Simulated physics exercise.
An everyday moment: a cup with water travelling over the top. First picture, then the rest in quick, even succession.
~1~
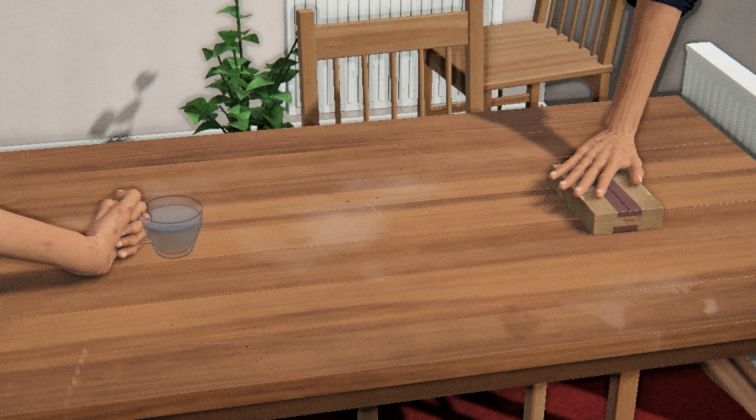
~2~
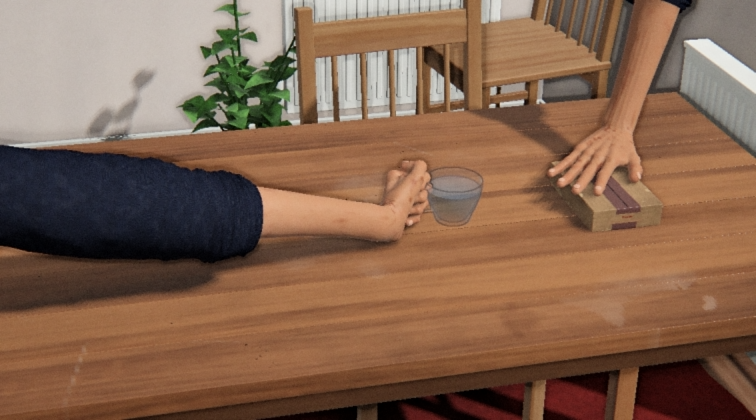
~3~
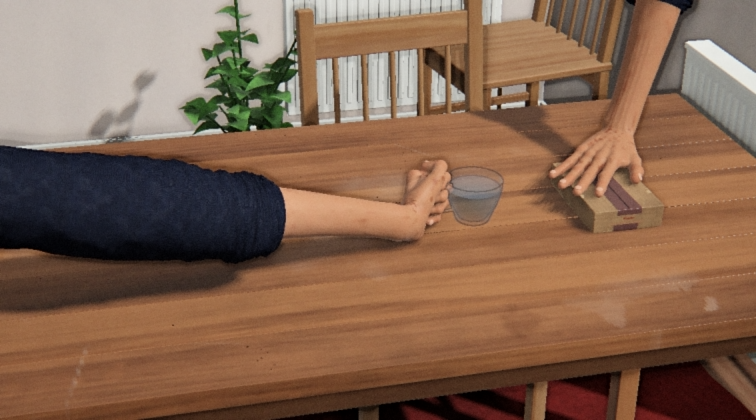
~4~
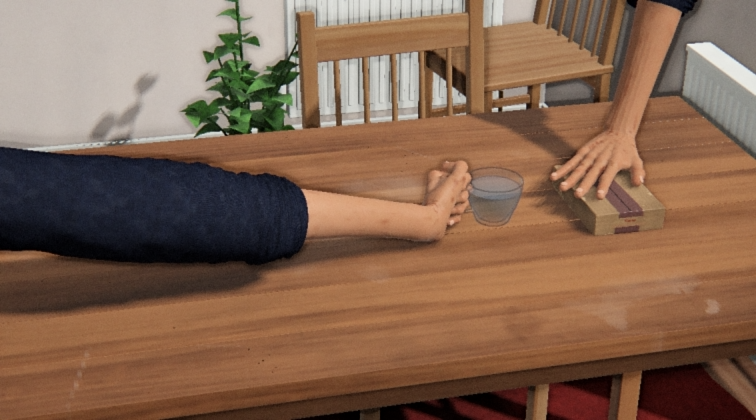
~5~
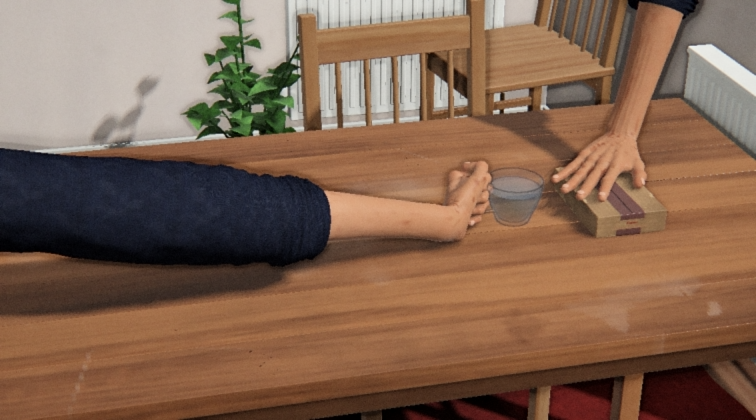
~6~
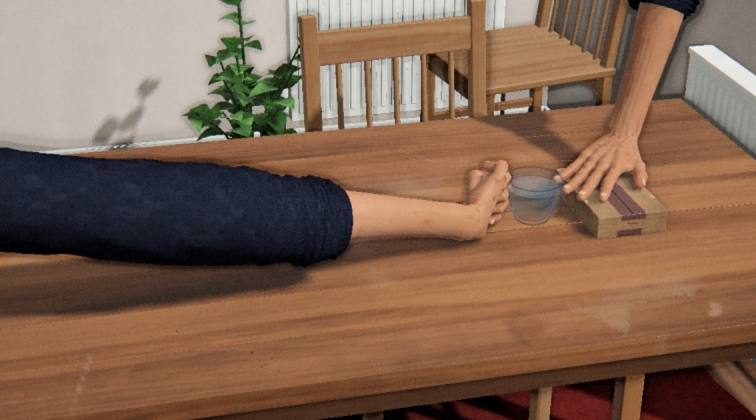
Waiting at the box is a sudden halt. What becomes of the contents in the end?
In the end the contents partly come out.
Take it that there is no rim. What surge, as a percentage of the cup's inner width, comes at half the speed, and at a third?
First case near 15 per cent, second near 10 per cent.
Next, the cup meets the box.
After that, the water surges up the wall; it has slopped over.
Finally, the cup stands at the box; it has slopped over.
